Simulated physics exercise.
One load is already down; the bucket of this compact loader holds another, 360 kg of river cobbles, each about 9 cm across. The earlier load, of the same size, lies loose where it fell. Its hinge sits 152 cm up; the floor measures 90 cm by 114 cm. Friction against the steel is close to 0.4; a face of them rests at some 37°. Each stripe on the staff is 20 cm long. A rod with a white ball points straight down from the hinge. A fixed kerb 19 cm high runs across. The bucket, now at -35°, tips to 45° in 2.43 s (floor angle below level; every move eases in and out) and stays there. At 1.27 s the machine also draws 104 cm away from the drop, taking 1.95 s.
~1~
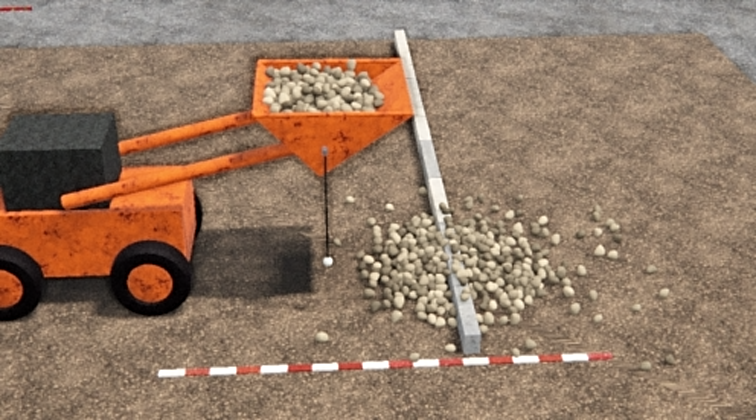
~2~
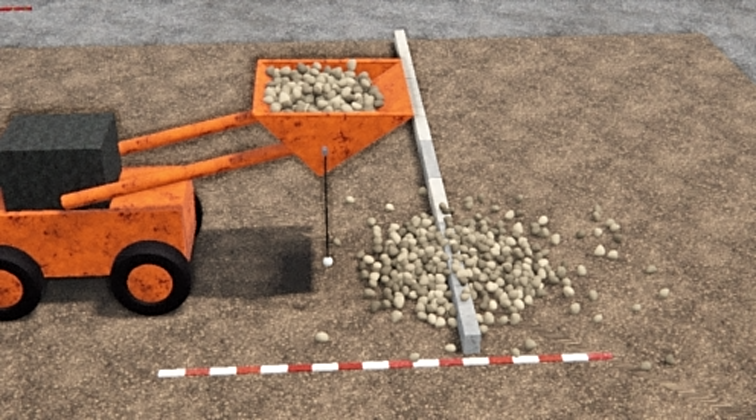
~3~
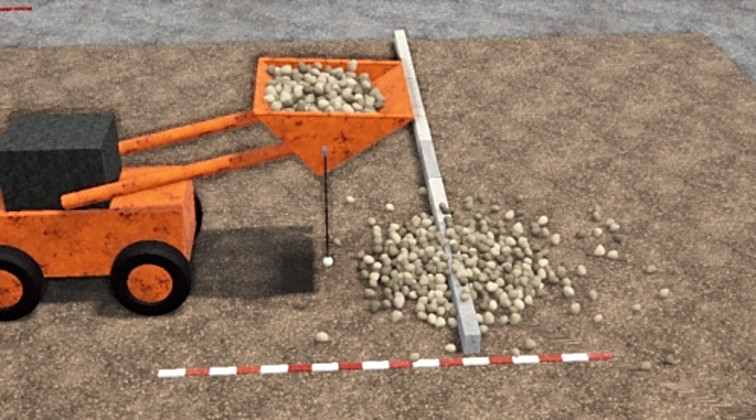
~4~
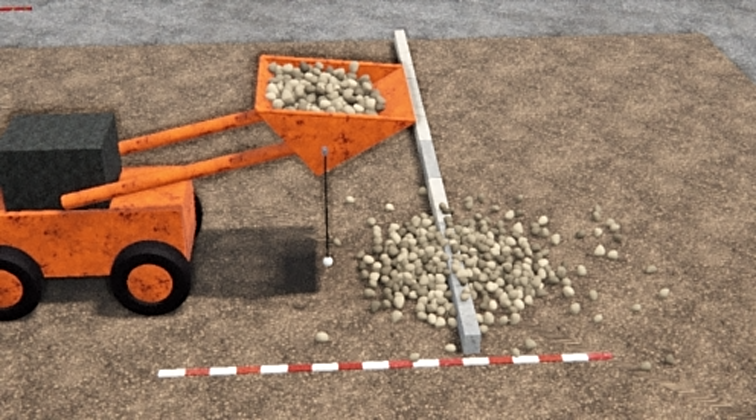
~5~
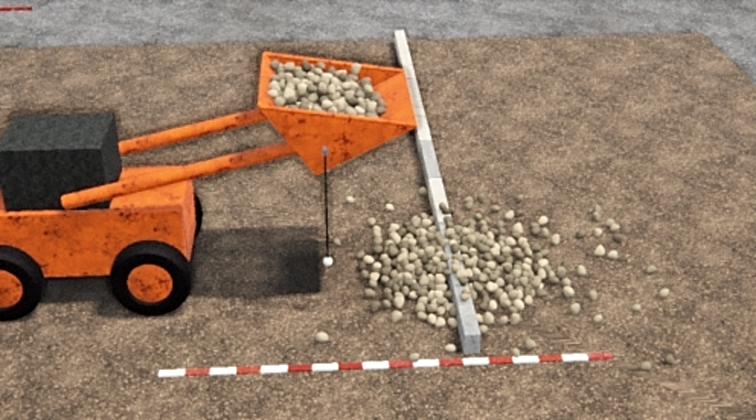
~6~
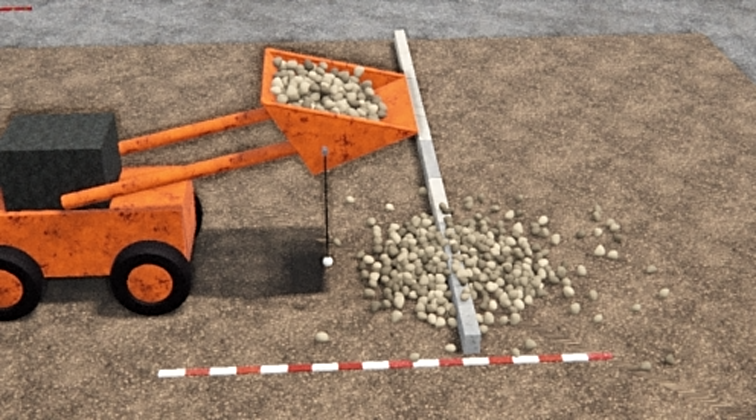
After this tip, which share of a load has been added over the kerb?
Some 0 per cent is added.
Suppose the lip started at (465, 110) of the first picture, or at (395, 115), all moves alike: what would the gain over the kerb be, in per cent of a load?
Near 20 per cent from the first place, 0 from the second.
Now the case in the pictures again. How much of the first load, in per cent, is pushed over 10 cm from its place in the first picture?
About 5 per cent.
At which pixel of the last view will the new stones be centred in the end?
Their middle is at about (374, 264).
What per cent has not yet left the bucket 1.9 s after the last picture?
About 0 per cent.
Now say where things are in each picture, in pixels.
The first frame shows lip at (413, 114), floor tilted -35°, highest stones at (309, 74). The earlier load is highest near (451, 239), 24 cm above ground level, 48 % on this side of the kerb, 52 % over the kerb.
In the second frame, the bucket is at -34°, its lip at (413, 114); the top of the load is at (310, 74).
In the third frame, the bucket is at -33°, its lip at (414, 117); the top of the load is at (310, 74).
In the fourth frame, the bucket is at -30°, its lip at (416, 120); the top of the load is at (304, 74).
In the fifth frame, the bucket is at -27°, its lip at (417, 125); the top of the load is at (294, 74).
In the sixth frame, the bucket is at -23°, its lip at (418, 131); the top of the load is at (289, 71).
Then, 1.2 s after the last picture the floor is at 32°; in per cent of one load, 72 in the bucket, 76 on this side of the kerb, 52 over the kerb; the foremost stones are at (626, 252).
Then, 1.9 s after the last picture the floor is at 45°; in per cent of one load, 0 in the bucket, 148 on this side of the kerb, 52 over the kerb; the foremost stones are at (626, 252).
Then, 3.1 s after the last picture the floor is at 45°; in per cent of one load, 0 in the bucket, 148 on this side of the kerb, 52 over the kerb; the foremost stones are at (626, 252).
Then, 5.7 s after the last picture the floor is at 45°; in per cent of one load, 0 in the bucket, 148 on this side of the kerb, 52 over the kerb; the foremost stones are at (626, 252). Net gain over the kerb, 0.
